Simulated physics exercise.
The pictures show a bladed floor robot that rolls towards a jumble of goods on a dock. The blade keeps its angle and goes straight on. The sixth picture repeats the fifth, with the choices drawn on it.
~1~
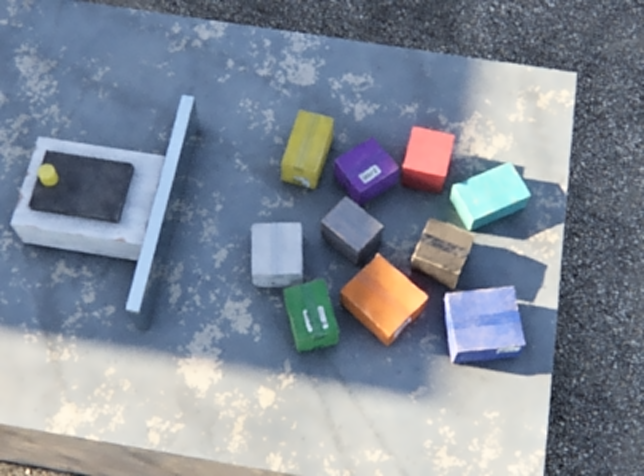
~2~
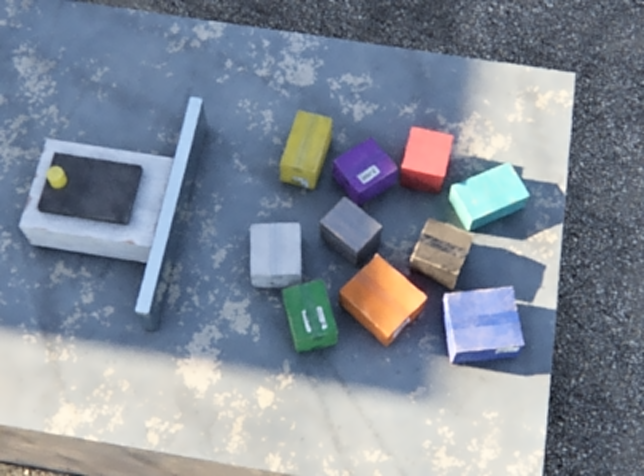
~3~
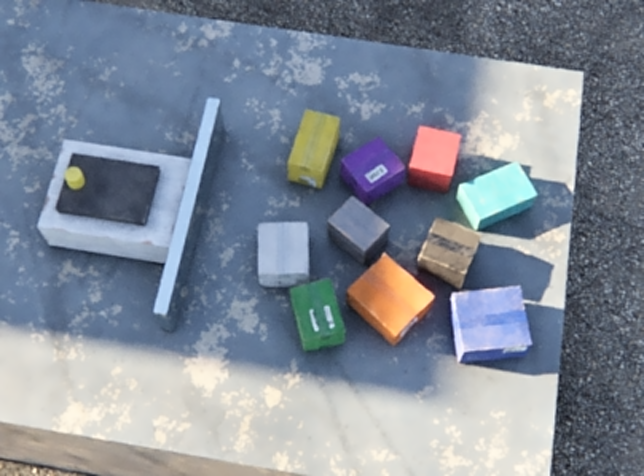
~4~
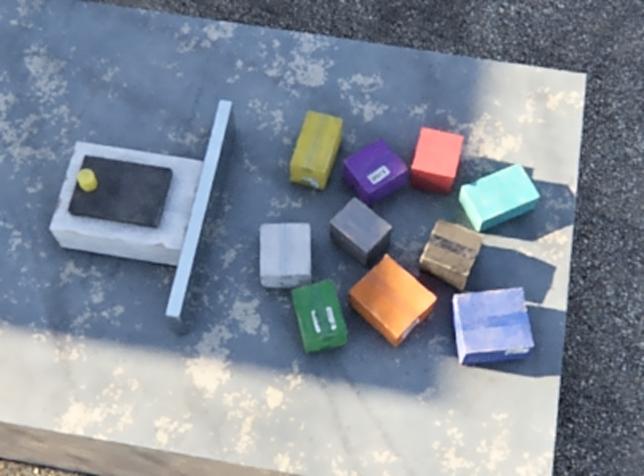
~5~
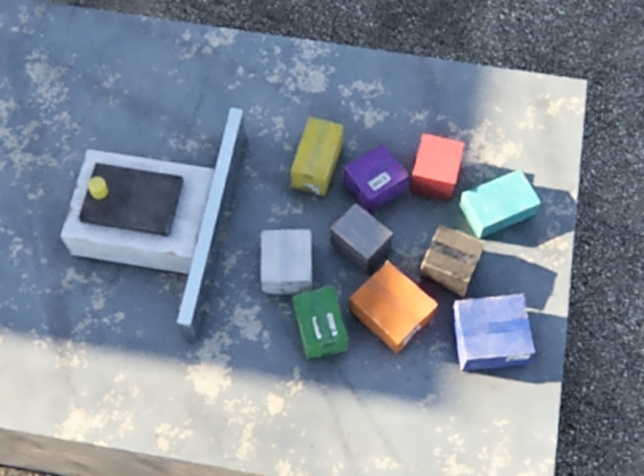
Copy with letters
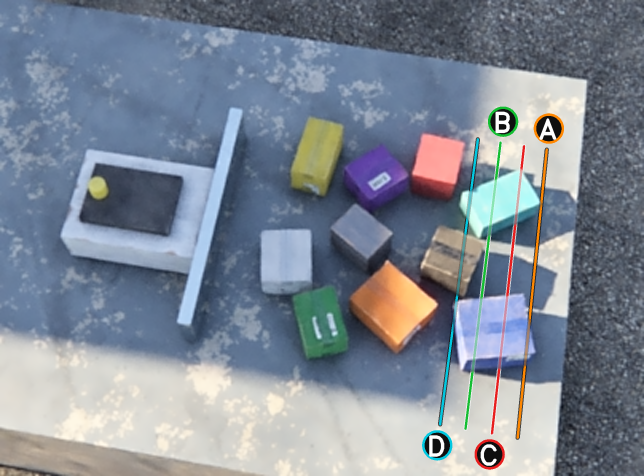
A white robot with a dark top and a wide upright blade rolls slowly to the right across a patchy grey dock, towards a jumble of colourful boxes. It keeps creeping forward, narrowing the gap to the nearest white and green boxes, while the whole cluster stays in place, still untouched by the blade.
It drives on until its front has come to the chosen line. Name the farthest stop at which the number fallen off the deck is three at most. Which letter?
The farthest such stop is B.
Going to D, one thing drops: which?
It is the blue box.
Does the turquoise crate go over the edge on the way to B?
Yes.
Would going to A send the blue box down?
Yes.
On the marked copy, A at (533, 285); B at (484, 277); C at (509, 281); D at (460, 273).
With B. Early on, robot (236, 215); red crate (447, 167); green parcel (325, 327).
Further on, robot (333, 230); blue box (554, 353); turquoise crate (523, 218).
At the end, robot (409, 243); blue box over the edge; turquoise crate over the edge; two fallen.
As for the rest, A drops five; C drops five; D is within the limit but short.
